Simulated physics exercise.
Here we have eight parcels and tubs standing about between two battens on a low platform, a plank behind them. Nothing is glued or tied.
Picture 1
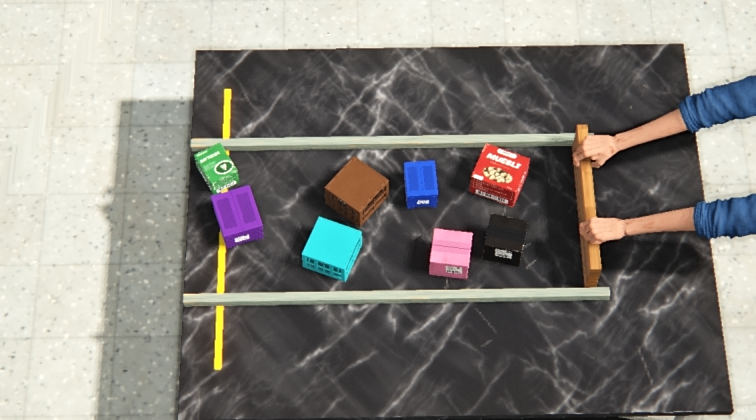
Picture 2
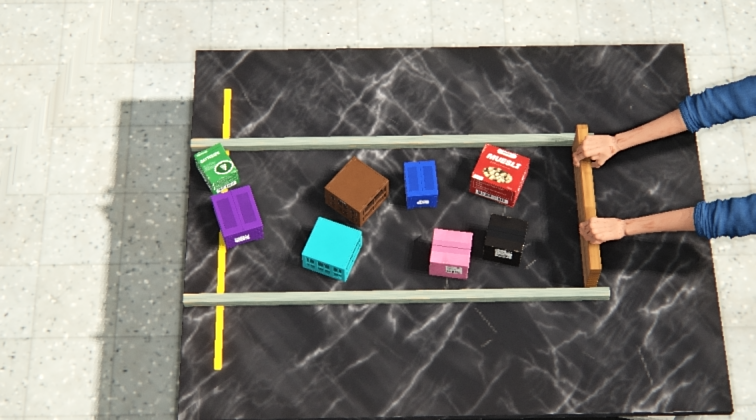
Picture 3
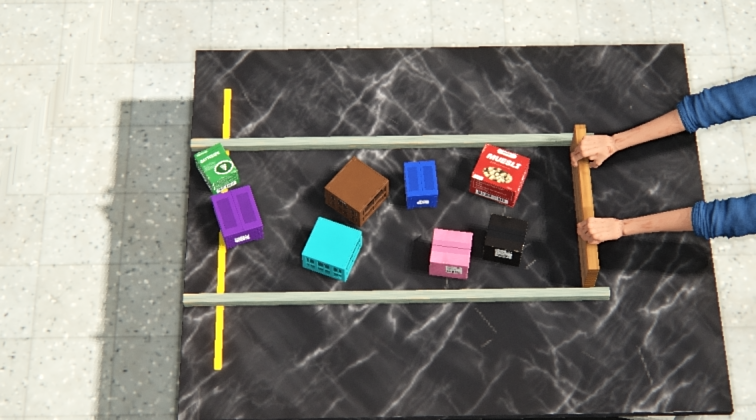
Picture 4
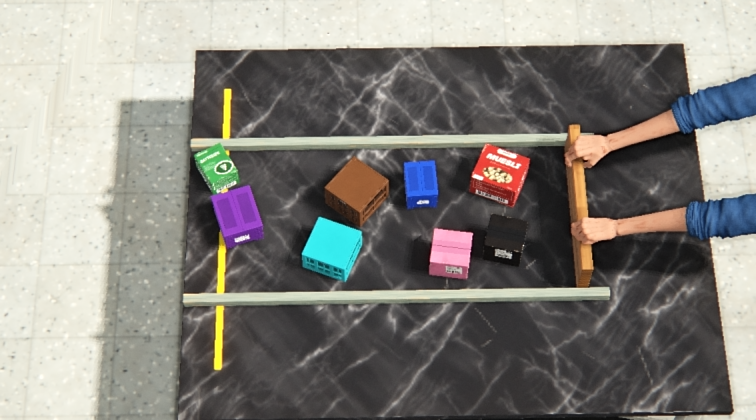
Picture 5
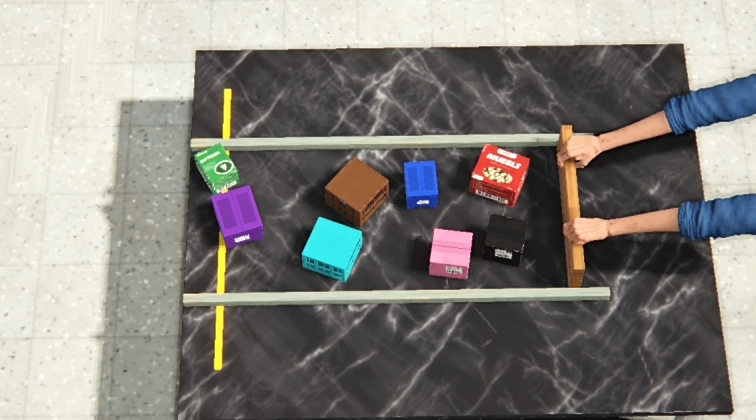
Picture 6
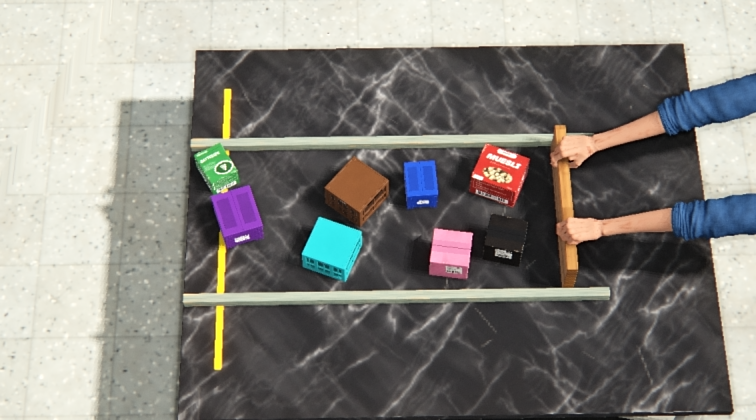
A wooden plank, gripped by two hands, slid slightly left between two pale battens on a dark marbled surface, while the eight colourful boxes in front of it stayed where they were.
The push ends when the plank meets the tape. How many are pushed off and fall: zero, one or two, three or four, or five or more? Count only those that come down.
As it turns out, the number that fall off is five or more.
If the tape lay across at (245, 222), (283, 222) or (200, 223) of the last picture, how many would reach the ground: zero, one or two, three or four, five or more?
The falls would be more than four; three to four; 5 or more.
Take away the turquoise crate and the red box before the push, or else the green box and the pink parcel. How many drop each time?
The counts: 4 and 4.
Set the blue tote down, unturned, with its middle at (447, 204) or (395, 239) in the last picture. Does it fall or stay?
In turn it comes down; tumbles off.
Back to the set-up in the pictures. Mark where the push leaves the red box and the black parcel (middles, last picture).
Near (199, 188) and (202, 249).
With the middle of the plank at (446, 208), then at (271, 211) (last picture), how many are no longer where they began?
At the one place 5, at the other 8.
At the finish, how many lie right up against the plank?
In contact: 2.
Soon after, none off yet; green box at rest near (217, 169); purple tote at rest near (238, 217); turquoise crate moved a little near (322, 249).
At rest, the number that fall off is five or more; fallen, pink parcel, blue tote, brown crate, turquoise crate, purple tote and green box.
